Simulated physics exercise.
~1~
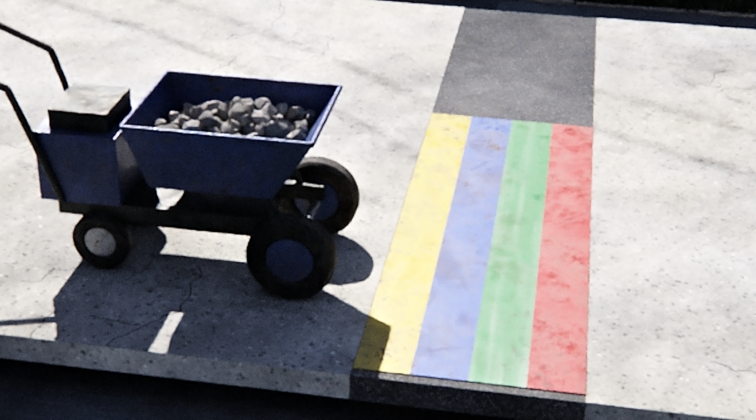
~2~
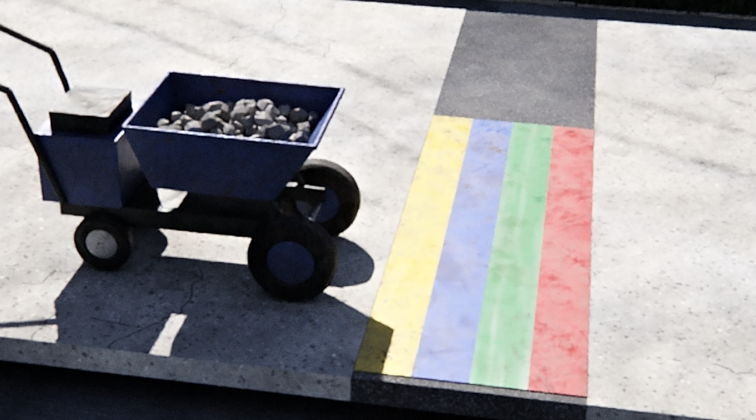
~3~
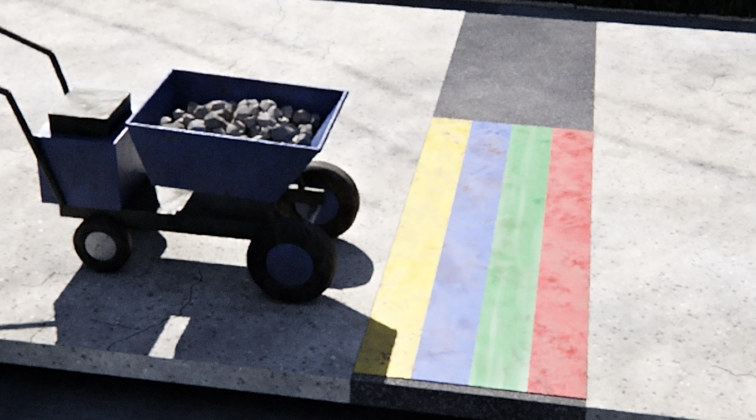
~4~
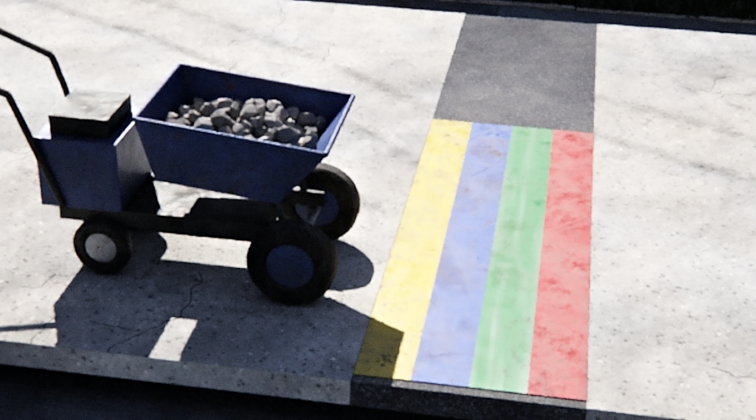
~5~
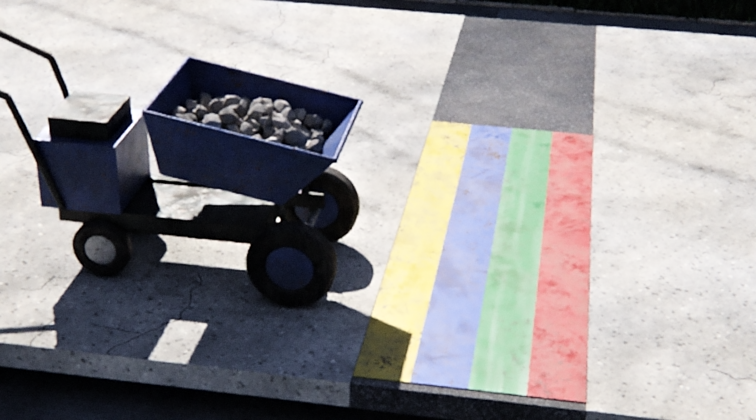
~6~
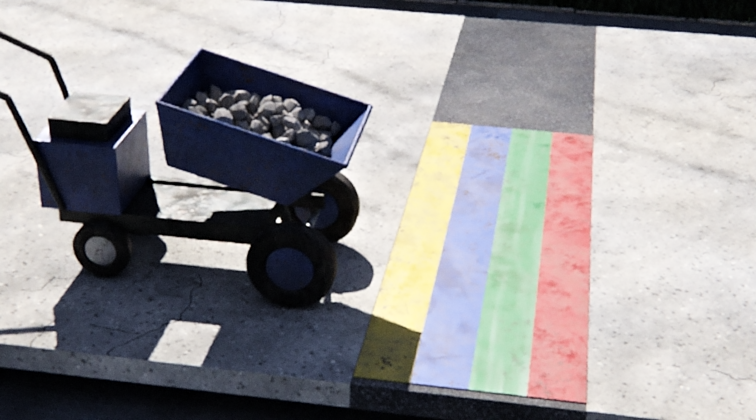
Blue skip of broken stones on a small wheeled barrow tilting gradually toward yellow, blue, green and red strips on the right.
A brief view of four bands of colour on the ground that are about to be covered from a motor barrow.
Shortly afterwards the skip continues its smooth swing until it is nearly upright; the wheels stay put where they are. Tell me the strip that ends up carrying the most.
Blue.
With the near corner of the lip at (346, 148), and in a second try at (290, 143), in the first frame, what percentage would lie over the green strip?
40 % and 20 %, in that order.
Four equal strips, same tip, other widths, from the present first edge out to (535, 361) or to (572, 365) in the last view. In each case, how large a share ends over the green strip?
Roughly 30 per cent, then roughly 30 per cent.
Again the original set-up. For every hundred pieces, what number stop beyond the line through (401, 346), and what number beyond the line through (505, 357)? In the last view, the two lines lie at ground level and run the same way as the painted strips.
90 % and 20 %.
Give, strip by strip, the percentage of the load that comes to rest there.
Approximate shares - yellow strip 15, blue strip 40, green strip 25, red strip 10.
Shortly afterwards, skip tipped steeply; the whole lot in the skip.
Next, skip tipped steeply; all but a few in the skip; only a few over the yellow strip; a little over the blue strip; only a few over the green strip; only a few falling.
Some moments later, skip tipped right over; near a third in the skip; only a few over the yellow strip; near a third over the blue strip; near a quarter over the green strip; a little over the red strip; only a few off the paint.
In the end, skip tipped right over; a little in the skip; a little over the yellow strip; near a third over the blue strip; near a quarter over the green strip; a little over the red strip; only a few off the paint.
